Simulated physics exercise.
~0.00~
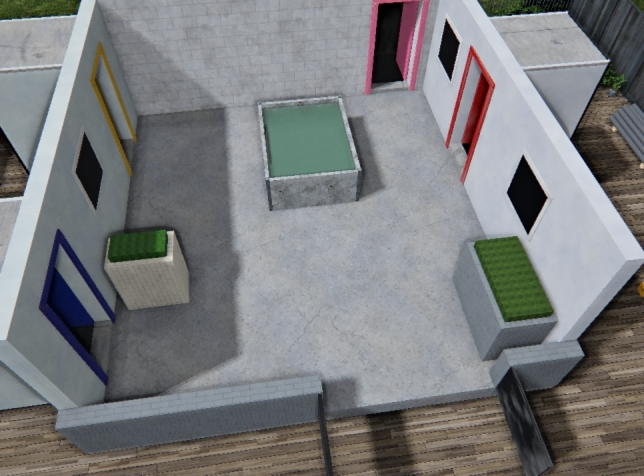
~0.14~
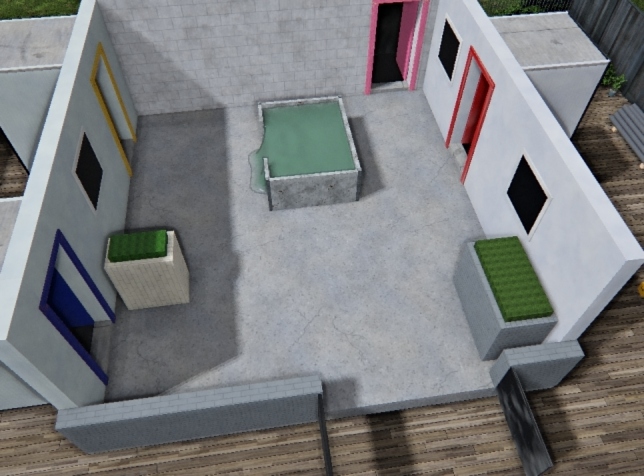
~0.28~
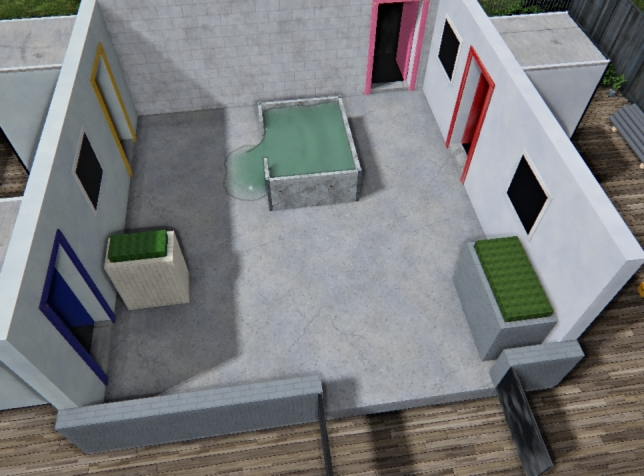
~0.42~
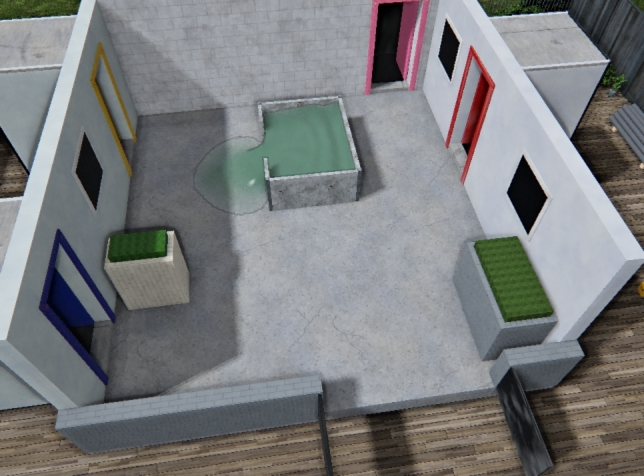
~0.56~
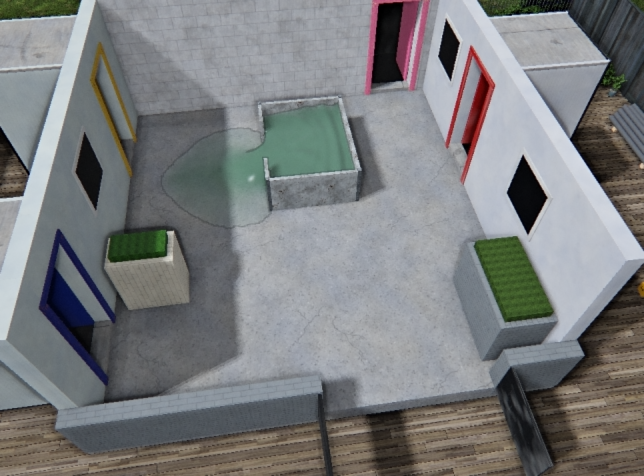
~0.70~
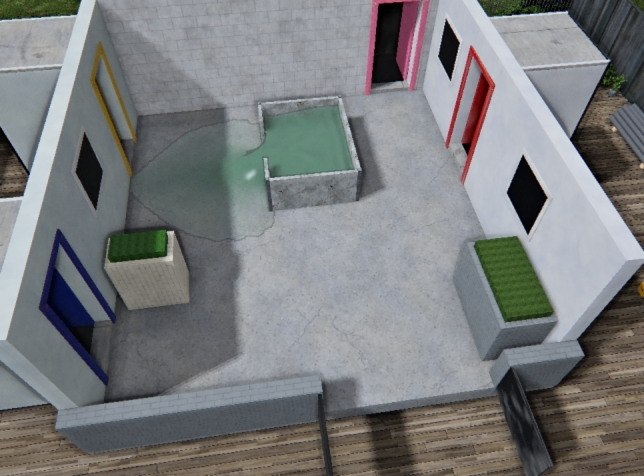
Walled courtyard seen from above, with greenish water pouring from the left side of a stone tank and spreading leftward across the paving.
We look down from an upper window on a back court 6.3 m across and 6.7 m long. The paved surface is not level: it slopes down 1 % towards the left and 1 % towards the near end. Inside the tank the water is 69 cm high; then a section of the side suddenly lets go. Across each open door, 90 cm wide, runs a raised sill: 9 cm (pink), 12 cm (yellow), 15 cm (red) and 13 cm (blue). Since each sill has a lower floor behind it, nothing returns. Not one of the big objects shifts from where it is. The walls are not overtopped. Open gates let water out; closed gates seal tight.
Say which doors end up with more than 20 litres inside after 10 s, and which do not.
Pink door not more than 20 litres inside, yellow door more than 20 litres inside, red door not more than 20 litres inside, blue door not more than 20 litres inside.
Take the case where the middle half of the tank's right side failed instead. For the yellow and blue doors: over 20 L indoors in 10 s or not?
Result: Yellow limit not passed, blue limit not passed.
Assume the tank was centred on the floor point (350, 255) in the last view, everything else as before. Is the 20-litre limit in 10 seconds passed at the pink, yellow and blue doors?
Against the limit, the pink door stays within it, the yellow door stays within it and the blue door exceeds it.
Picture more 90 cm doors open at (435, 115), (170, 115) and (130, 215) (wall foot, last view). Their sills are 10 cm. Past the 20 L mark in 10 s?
Note, doorways in listed order: Stays short, goes beyond, goes beyond.
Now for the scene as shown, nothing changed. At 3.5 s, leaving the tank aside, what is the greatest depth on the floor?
I'd put it at close to 23 cm.
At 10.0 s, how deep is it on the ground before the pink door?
About 4.0 cm deep.
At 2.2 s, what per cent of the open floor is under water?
Near 25 per cent is wet.
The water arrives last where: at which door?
Door: Red.
After 1.4 s water covers 25 % of the floor and is deepest (36 cm) near (261, 168); pink door not reached, yellow door 26 cm at the sill, 30 L in, red door not reached, blue door not reached.
After 2.2 s water covers 25 % of the floor and is deepest (34 cm) near (120, 275); pink door not reached, yellow door 26 cm at the sill, 100 L in, red door not reached, blue door 9 cm at the sill, 0 L in.
After 3.5 s water covers 40 % of the floor and is deepest (23 cm) near (130, 189); pink door not reached, yellow door 20 cm at the sill, 159 L in, red door not reached, blue door 6 cm at the sill, 0 L in.
After 6.0 s water covers 80 % of the floor and is deepest (16 cm) near (142, 272); pink door 4 cm at the sill, 0 L in, yellow door 13 cm at the sill, 192 L in, red door not reached, blue door 4 cm at the sill, 0 L in.
After 10.0 s water covers 95 % of the floor and is deepest (12 cm) near (131, 273); pink door 4 cm at the sill, 0 L in, yellow door 8 cm at the sill, 193 L in, red door 3 cm at the sill, 0 L in, blue door 4 cm at the sill, 0 L in.
